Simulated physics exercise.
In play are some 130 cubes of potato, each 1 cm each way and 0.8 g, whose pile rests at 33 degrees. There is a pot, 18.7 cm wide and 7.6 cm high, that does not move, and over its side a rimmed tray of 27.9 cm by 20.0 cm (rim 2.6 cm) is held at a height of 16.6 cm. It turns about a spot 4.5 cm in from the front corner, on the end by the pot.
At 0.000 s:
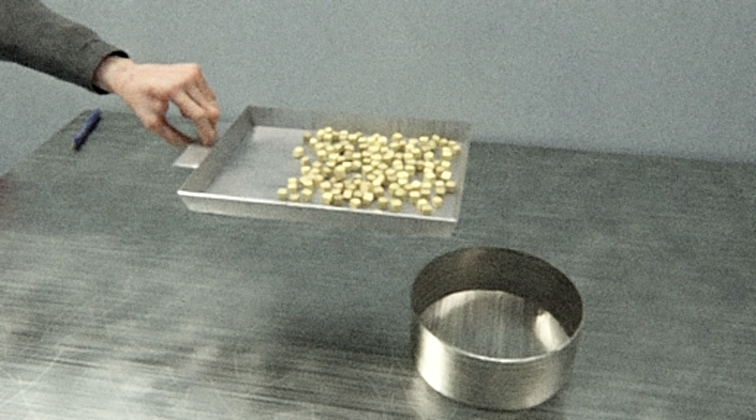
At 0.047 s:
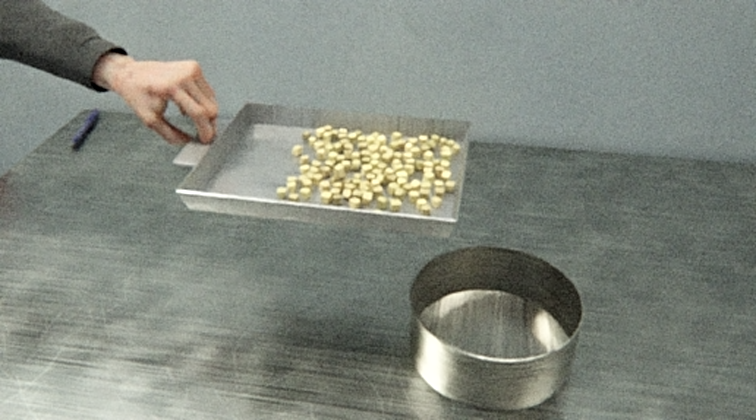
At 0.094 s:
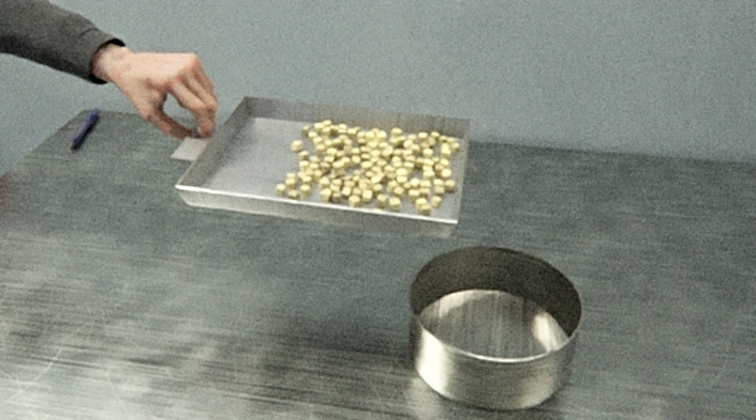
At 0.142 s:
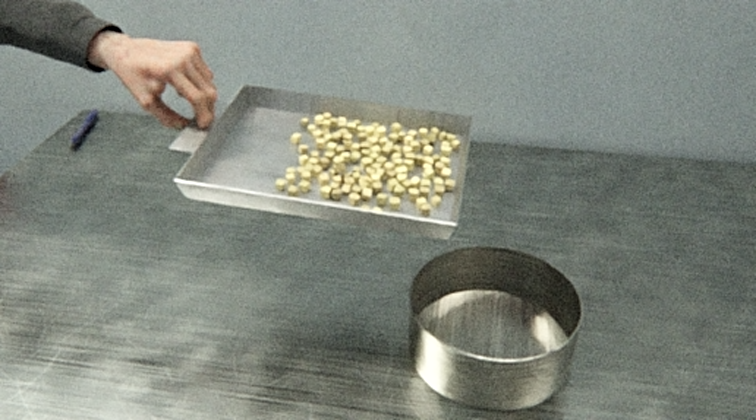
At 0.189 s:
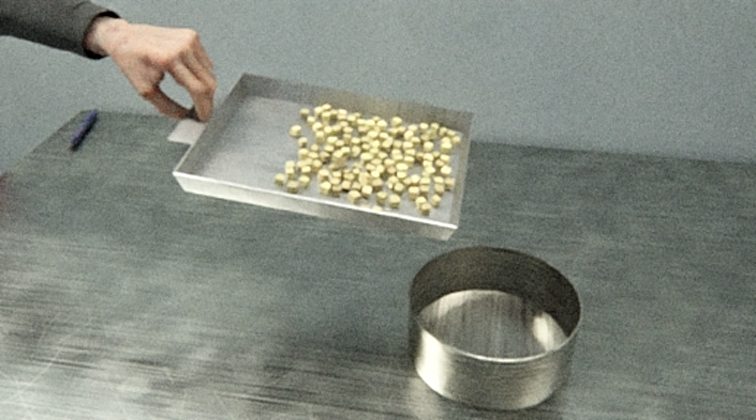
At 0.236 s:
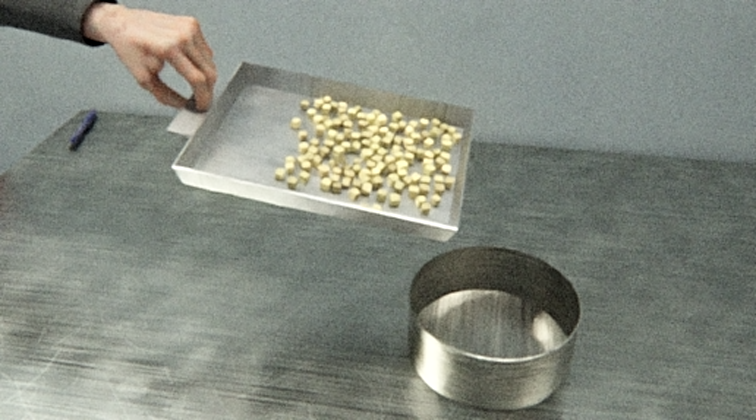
At the start, a hand at the left holds a shallow metal tray of small pale-yellow cubes nearly level above a grey table, with a round, empty metal pot at the lower right. The hand then raises the left end, slanting the tray moderately down toward the right, while the cubes stay spread in place.
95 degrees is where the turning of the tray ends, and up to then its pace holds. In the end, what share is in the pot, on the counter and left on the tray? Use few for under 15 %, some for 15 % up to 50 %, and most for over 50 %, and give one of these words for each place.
Pot: Most, counter: Few, left on the tray: Few.
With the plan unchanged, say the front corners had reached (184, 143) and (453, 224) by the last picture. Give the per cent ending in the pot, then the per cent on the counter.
Per cent by place - pot 100, counter 0.
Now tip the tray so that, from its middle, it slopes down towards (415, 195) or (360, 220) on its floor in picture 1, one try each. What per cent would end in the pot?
Near 90 and 75 percent, in that order.
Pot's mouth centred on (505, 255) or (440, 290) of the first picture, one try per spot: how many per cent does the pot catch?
Estimates: 15 % and 95 %, in that order.
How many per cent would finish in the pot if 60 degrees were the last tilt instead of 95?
Estimated share: About 15 %.
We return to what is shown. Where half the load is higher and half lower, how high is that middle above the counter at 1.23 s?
Some 20 cm.
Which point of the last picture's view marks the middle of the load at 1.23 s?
I'd put it close to (447, 197).
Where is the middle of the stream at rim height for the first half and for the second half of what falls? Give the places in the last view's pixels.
Earlier half at about (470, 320), later half at about (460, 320) in pixels.
After 0.83 s, tilt 51 degrees; the tray holds 100 %, the pot 0 %.
Then, at 1.23 s, tilt 77 degrees; the tray holds 85 %, the pot 10 %.
After 1.71 s, tilt 95 degrees; the tray holds 5 %, the pot 90 %.
By 2.5 s all is still; pot 100 %, counter 0 %, tray 0 %.
